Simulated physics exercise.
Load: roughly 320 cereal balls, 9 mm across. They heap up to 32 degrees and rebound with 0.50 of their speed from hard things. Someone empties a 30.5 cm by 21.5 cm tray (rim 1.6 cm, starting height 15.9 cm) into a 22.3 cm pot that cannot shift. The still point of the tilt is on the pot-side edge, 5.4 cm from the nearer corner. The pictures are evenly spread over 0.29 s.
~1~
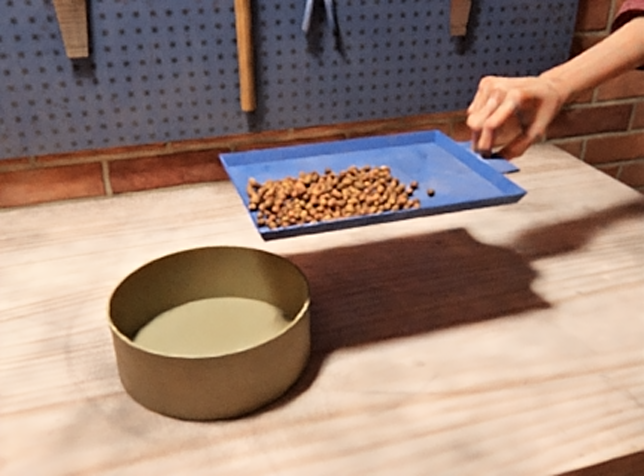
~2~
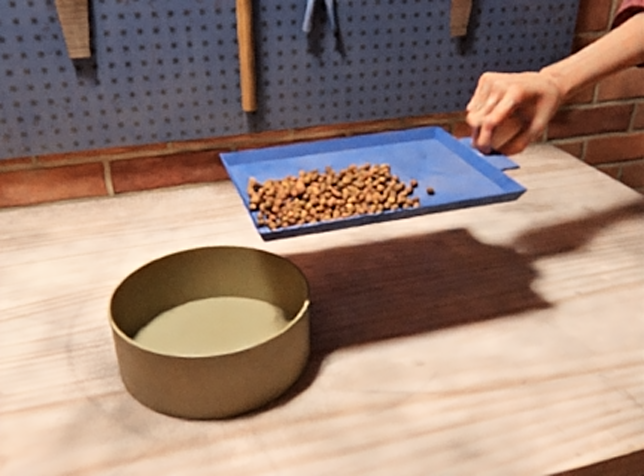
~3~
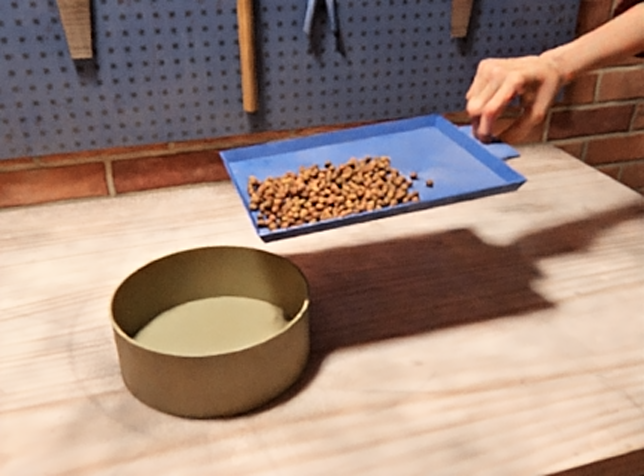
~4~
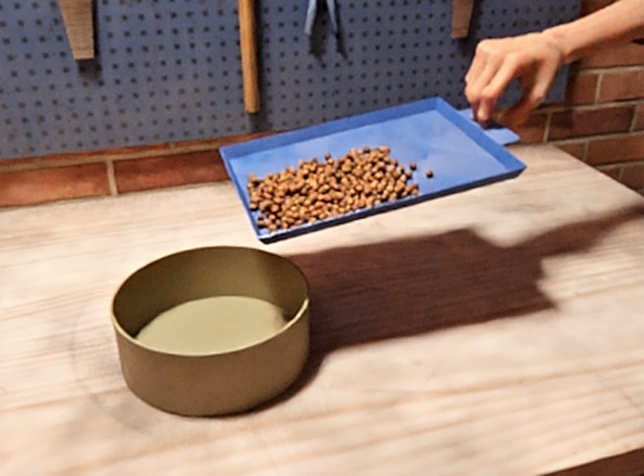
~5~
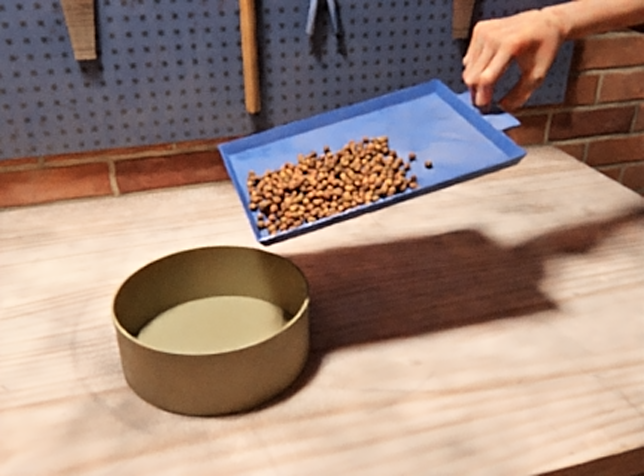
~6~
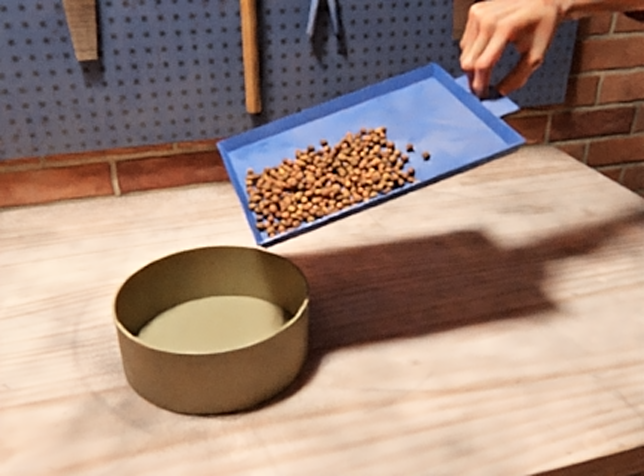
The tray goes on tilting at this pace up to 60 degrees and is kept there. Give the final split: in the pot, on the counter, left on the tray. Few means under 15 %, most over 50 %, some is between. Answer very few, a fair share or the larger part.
Pot the larger part, counter very few, tray a fair share.
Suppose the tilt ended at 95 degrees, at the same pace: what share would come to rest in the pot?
Then about 100 per cent.
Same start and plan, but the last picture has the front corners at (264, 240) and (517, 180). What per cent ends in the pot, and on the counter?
Pot 40, counter 30.
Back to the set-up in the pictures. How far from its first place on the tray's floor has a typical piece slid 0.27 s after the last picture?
Roughly 2 cm.
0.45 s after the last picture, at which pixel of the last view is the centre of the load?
Near (286, 180).
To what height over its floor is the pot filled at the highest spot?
Some 2.0 cm.
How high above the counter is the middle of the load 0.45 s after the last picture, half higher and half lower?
About 22 cm.
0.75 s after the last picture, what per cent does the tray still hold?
Roughly 60 per cent.
Then, 0.27 s after the last picture, tilt 39 degrees; the tray holds 100 %, the pot 0 %.
Then, 0.45 s after the last picture, tilt 53 degrees; the tray holds 100 %, the pot 0 %.
Then, 0.75 s after the last picture, tilt 60 degrees; the tray holds 60 %, the pot 30 %.
In the end, pot 70 %, counter 0 %, tray 30 %.
